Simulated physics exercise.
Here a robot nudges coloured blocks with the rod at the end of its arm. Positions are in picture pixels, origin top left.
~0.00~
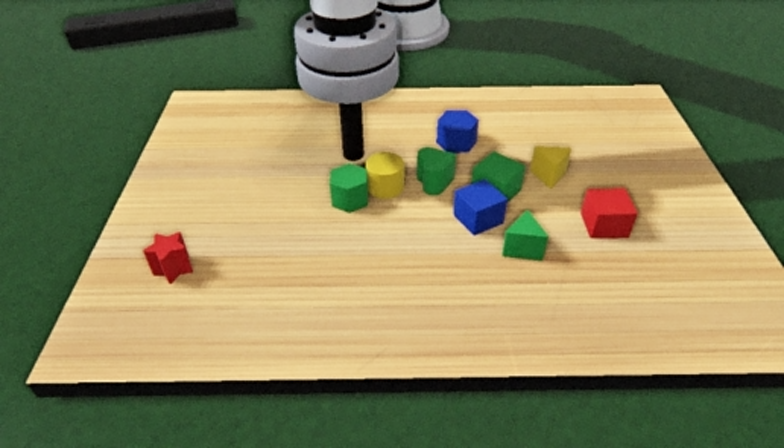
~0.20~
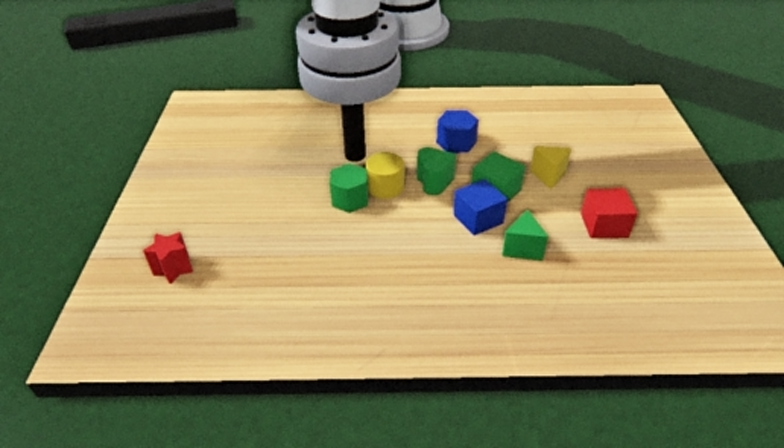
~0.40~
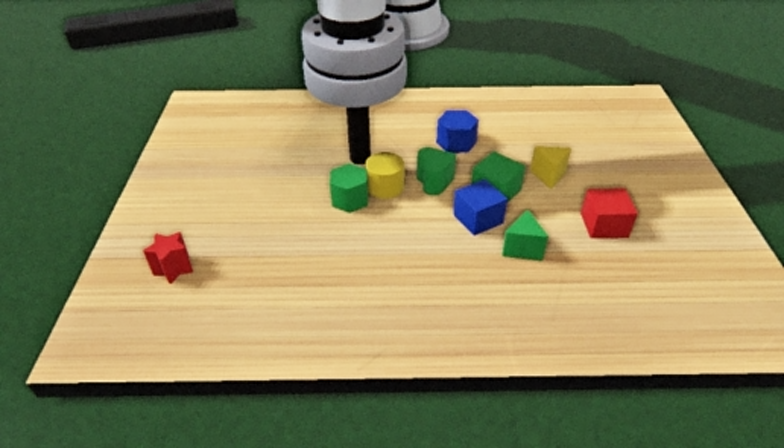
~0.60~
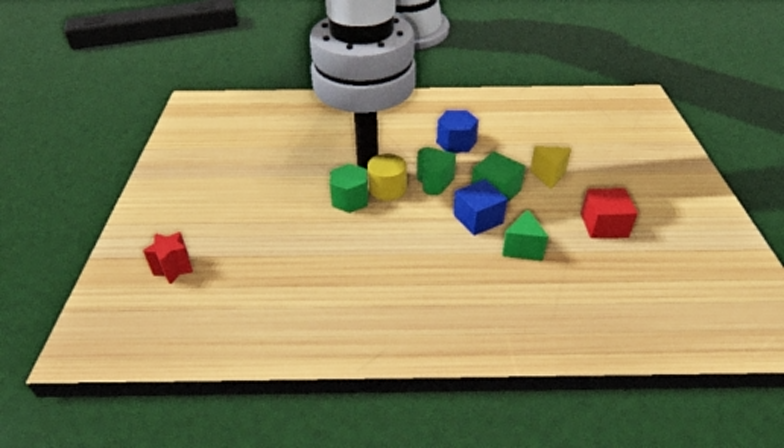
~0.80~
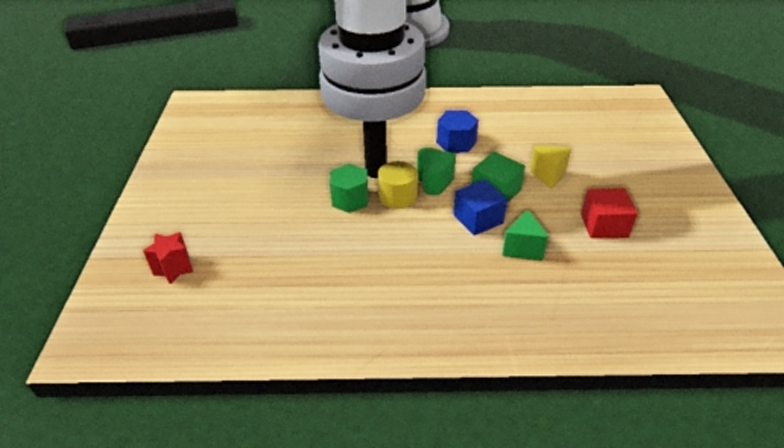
A robot arm's black rod moves right and nudges the yellow cylinder slightly right.
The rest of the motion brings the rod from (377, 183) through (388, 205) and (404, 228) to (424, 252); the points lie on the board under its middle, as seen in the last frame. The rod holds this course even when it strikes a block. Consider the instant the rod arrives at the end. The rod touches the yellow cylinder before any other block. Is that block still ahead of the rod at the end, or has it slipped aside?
Slipped off.
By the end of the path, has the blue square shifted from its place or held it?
Its place stays the same.
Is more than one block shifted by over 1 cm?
My answer is no.
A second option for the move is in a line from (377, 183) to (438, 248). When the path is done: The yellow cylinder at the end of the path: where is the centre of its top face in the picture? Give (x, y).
Top centre: (469, 212).
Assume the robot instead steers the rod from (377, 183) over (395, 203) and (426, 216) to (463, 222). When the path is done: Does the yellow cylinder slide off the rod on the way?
Short answer: No.
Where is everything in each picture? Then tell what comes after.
Rod's lower end at (354, 155); green hexagon at (348, 176); yellow cylinder at (385, 163); blue square at (481, 195), in the first picture.
Rod at (355, 156); blocks still, in the second picture.
Rod at (360, 159); blocks still, in the third picture.
Rod at (368, 164); yellow cylinder at (387, 164), in the fourth picture.
Rod at (376, 172); green hexagon at (348, 176); yellow cylinder at (398, 172); blue square at (481, 195), in the fifth picture.
What follows on the original path. One third of the way, rod at (388, 194); yellow cylinder at (419, 187).
Two thirds of the way, rod at (404, 217); yellow cylinder at (434, 195).
At the end, rod at (424, 240); green hexagon still; yellow cylinder at (434, 195); blue square still.
